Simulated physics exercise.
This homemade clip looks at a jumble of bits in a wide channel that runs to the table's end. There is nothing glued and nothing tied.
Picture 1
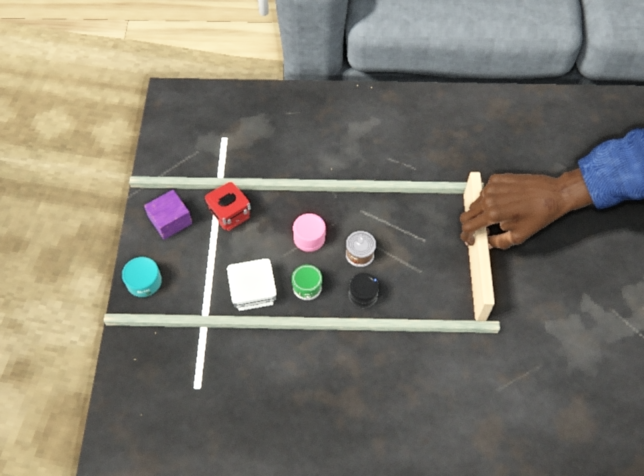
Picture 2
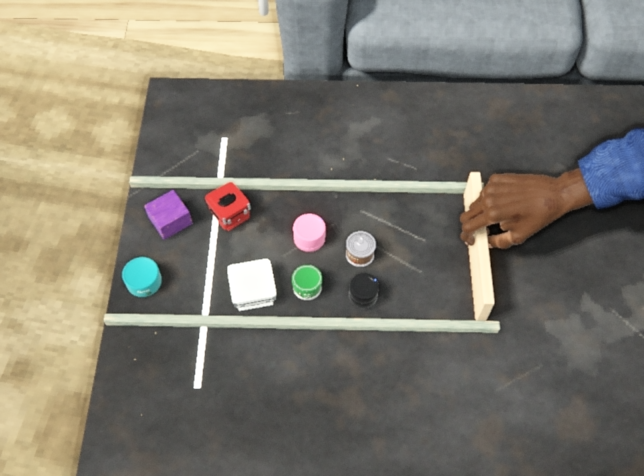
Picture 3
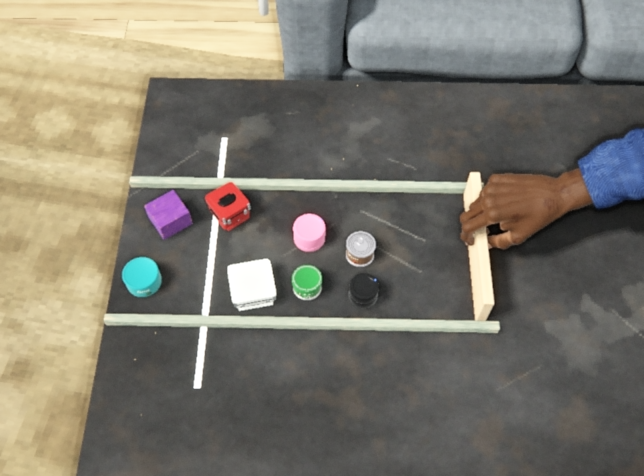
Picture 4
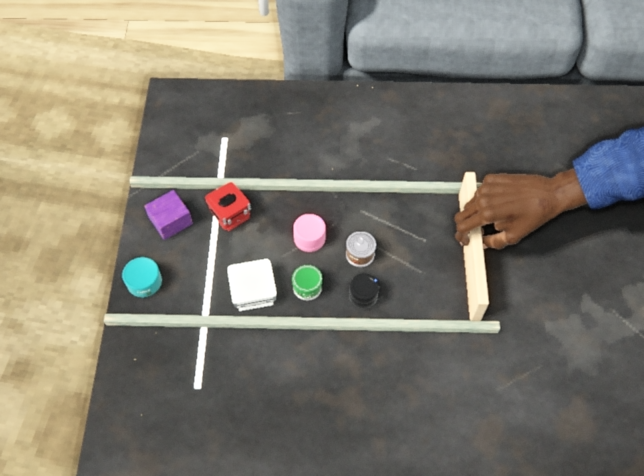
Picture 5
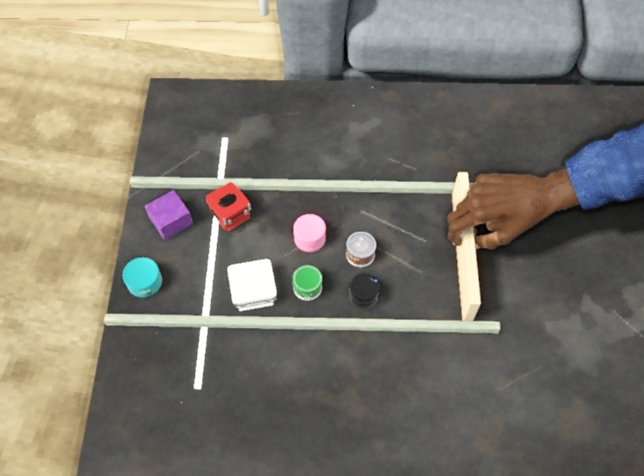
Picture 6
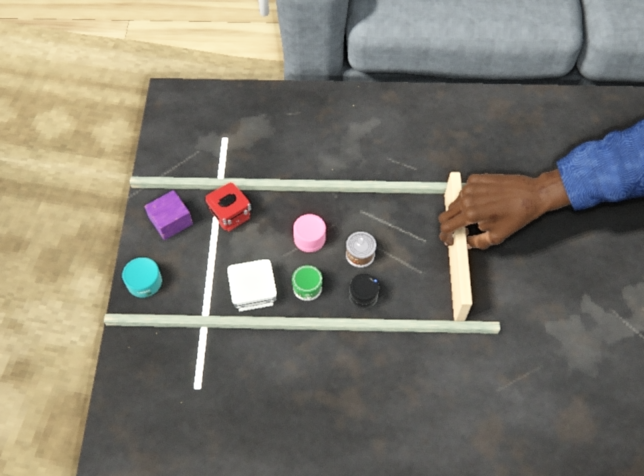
On a dark tabletop, a hand slides a wooden board slightly left toward scattered small objects.
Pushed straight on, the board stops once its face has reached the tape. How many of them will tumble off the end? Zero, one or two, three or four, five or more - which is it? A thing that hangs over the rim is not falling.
Tally: Nothing.
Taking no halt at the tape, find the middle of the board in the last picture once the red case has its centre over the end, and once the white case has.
Near (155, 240) in the first case, near (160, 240) in the other.
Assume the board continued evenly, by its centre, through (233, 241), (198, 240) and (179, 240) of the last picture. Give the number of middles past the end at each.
Counts: 0, 1, 1.
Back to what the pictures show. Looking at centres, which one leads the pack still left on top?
The turquoise tub.
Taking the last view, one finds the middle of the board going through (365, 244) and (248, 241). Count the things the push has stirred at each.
2, then 6.
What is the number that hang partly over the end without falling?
So the number is 1.
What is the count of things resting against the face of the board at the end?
Number in contact with it: 3.
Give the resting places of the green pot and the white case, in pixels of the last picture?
(174, 263) and (155, 293), approximately.
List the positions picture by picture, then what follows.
The first frame shows turquoise tub (142, 277); purple block (169, 215); red case (228, 206); board (478, 245); tape (212, 251).
The second frame shows purple block (169, 215); brown pot (360, 249).
The third frame shows red case (228, 207); black lid (364, 291).
The fourth frame shows turquoise tub (143, 277); pink lid (310, 233).
The fifth frame shows purple block (169, 215); white case (253, 285).
The sixth frame shows turquoise tub (143, 278); purple block (169, 215); red case (229, 207); board (457, 245); tape (213, 251).
A little later, none off yet; turquoise tub at rest near (143, 278); purple block at rest near (169, 215); red case at rest near (229, 207).
Next, none off yet; turquoise tub at rest near (143, 278); purple block at rest near (169, 215); red case shifted a little near (217, 201).
When it is over, the number that fall off is zero.
